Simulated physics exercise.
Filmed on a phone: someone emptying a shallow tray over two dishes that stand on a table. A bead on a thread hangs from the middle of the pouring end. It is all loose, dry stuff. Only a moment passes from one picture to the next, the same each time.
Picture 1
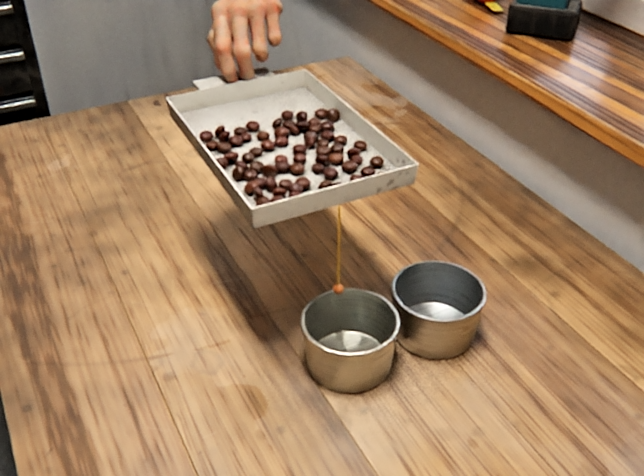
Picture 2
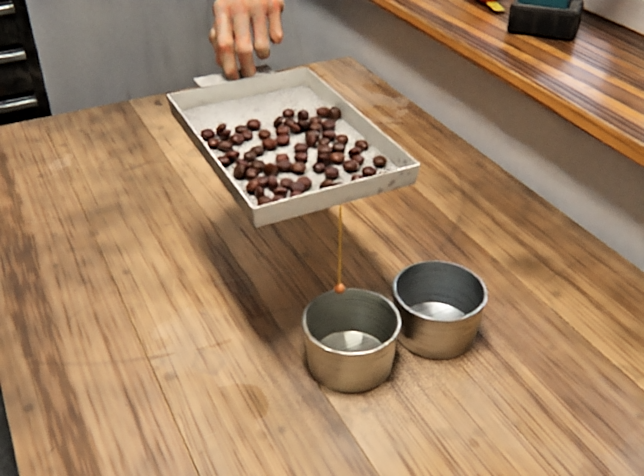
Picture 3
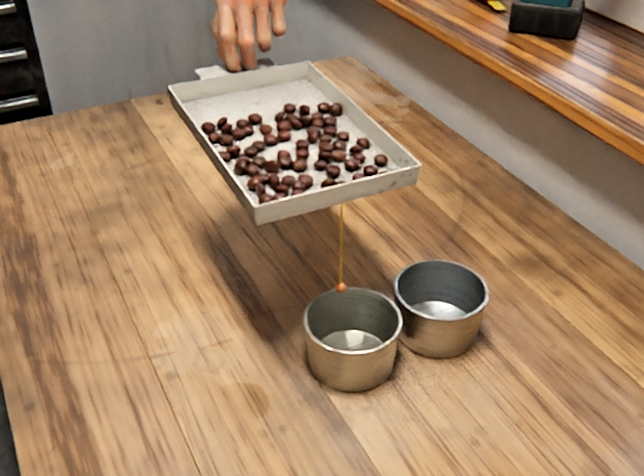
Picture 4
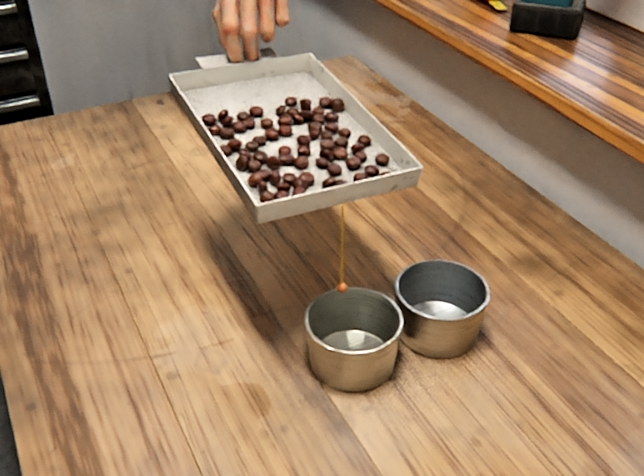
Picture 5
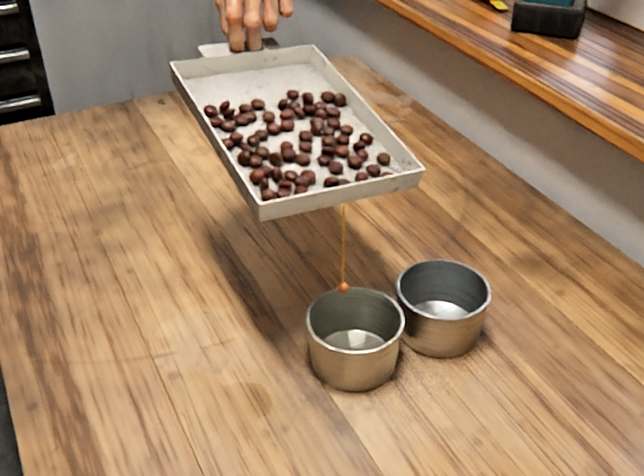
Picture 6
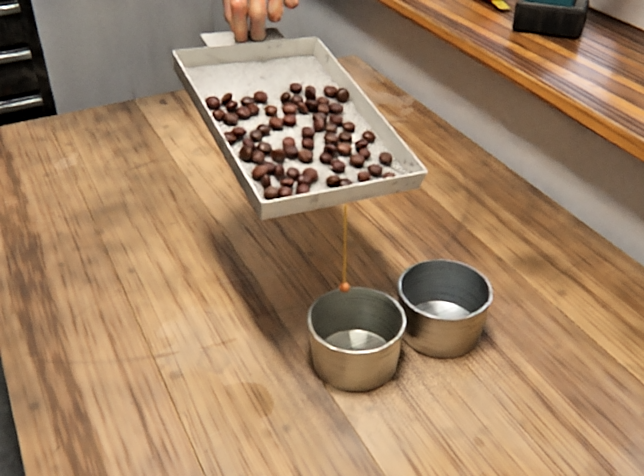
On a wooden table, a hand slowly raising the back of a shallow tray of brown drops above two metal dishes.
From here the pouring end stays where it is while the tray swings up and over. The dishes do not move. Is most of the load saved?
Together they catch more than half.
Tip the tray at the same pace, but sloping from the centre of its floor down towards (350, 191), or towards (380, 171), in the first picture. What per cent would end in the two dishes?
Near 60 % and 60 %.
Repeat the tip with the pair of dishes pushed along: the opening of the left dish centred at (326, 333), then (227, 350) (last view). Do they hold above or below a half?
The first try: Over half. The second: Under half.
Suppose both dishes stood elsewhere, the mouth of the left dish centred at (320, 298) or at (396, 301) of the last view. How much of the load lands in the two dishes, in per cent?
About 40 and 80 per cent.
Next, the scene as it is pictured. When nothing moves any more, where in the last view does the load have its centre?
Near (428, 330).
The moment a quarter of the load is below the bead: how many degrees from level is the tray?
At some 105 degrees.
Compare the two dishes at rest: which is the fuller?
That is the dish on the right.
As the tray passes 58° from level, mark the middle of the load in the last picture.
At about (358, 145).
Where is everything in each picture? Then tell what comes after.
Corners of the pouring end near (253, 207) and (415, 163), level; middle of the load near (300, 158), flat chocolate drops; left dish near (373, 367); right dish near (462, 334); bead on its thread near (338, 289), in the first frame.
Corners of the pouring end near (254, 206) and (417, 164), level; middle of the load near (301, 157), in the second frame.
Corners of the pouring end near (256, 205) and (419, 164), tipped barely, lowest at the right corner; middle of the load near (302, 154), in the third frame.
Corners of the pouring end near (258, 203) and (420, 166), tipped a little, lowest at the right corner; middle of the load near (304, 150), in the fourth frame.
Corners of the pouring end near (261, 202) and (422, 168), tipped a little, lowest at the right corner; middle of the load near (305, 147), in the fifth frame.
Corners of the pouring end near (263, 201) and (424, 170), tipped a little, lowest at the right corner; middle of the load near (308, 143); left dish near (379, 366); right dish near (469, 332), in the sixth frame.
Shortly afterwards, tray tipped steeply; the whole lot on the tray.
Next, tray tipped right over; the bulk on the tray; only a few in the left dish; only a few in the right dish; a little in the air.
Some moments later, tray tipped past a quarter turn; near a quarter in the left dish; near half in the right dish; near a quarter outside both.
In the end, tray tipped past a quarter turn; near a quarter in the left dish; near half in the right dish; near a quarter outside both.
